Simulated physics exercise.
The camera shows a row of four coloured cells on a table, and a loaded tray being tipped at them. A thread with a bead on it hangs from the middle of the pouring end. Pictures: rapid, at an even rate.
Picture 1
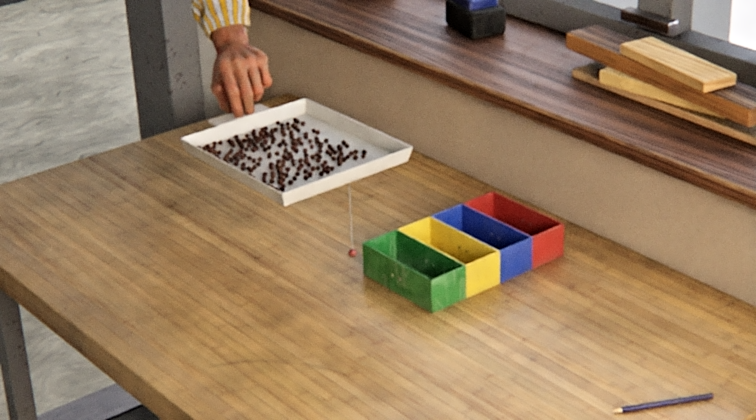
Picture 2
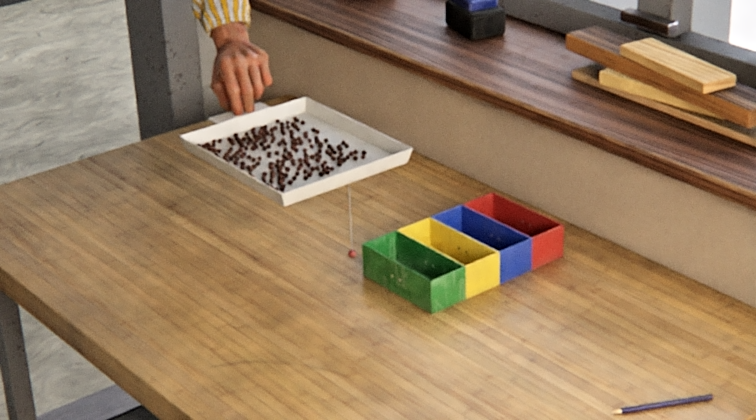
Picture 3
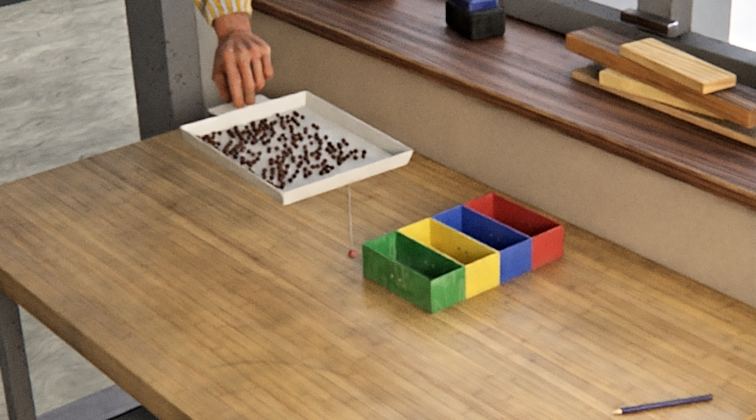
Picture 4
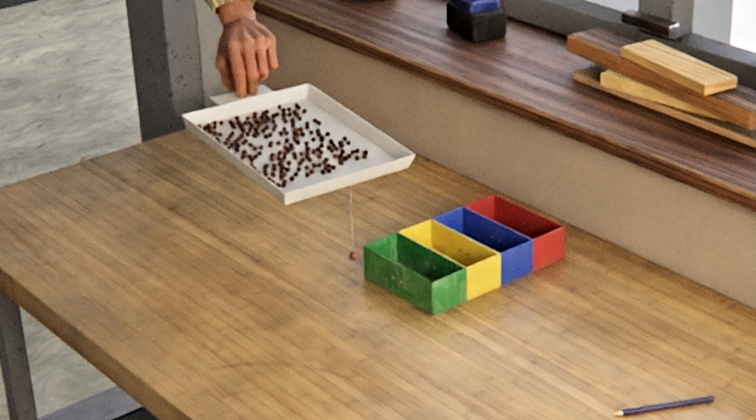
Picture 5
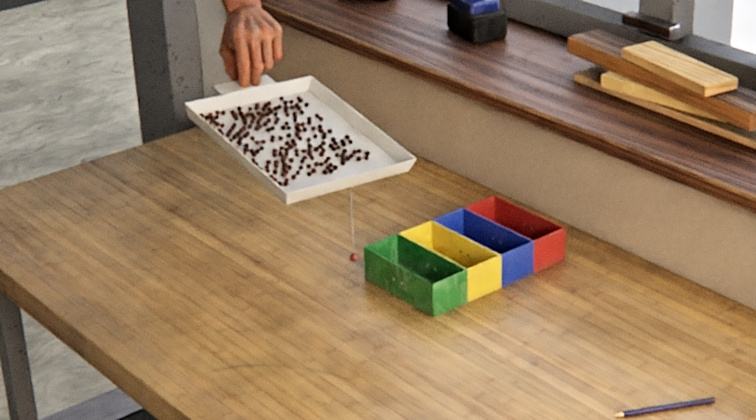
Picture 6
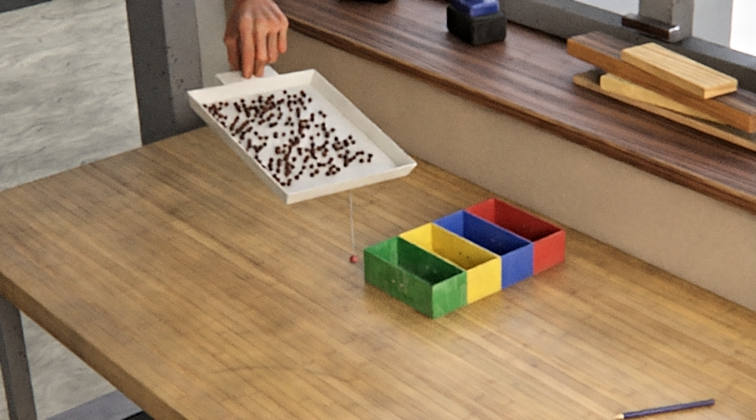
A hand slowly raises the back of a white tray of small dark berries.
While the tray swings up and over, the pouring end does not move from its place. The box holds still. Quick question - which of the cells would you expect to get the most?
I would expect the green cell to get the most.
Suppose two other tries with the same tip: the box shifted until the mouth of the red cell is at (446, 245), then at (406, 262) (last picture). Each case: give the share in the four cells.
Try 1: Some 90 %; try 2: Some 60 %.
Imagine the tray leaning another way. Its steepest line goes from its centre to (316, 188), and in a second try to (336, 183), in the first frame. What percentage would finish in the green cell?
About 0 % and 0 %.
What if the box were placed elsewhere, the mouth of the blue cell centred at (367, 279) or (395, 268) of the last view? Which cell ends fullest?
The first placement favours the red cell, while the second favours the cell in red.
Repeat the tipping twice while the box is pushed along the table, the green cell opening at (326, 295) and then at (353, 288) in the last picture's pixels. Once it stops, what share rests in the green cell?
First position: Some 0 %; second position: Some 0 %.
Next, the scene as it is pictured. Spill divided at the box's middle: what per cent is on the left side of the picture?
I'd guess close to 70 %.
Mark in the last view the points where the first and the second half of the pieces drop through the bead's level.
First roughly (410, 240), then roughly (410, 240).
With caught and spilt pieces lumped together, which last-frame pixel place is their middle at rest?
It settles centred around (421, 287).
Soon after the last picture, tray tipped steeply; most on the tray; a stray few in the yellow cell; a stray few in the green cell; a small part falling or outside the box.
A little later, tray tipped past a quarter turn; about a quarter on the tray; about a third in the green cell; a small part in the yellow cell; a stray few in the blue cell; about a third falling or outside the box.
Later still, tray tipped past a quarter turn; about two thirds in the green cell; a small part in the yellow cell; a stray few in the blue cell; a small part falling or outside the box.
At rest, tray tipped past a quarter turn; about two thirds in the green cell; a small part in the yellow cell; a stray few in the blue cell; none in the red cell; a small part outside the box.
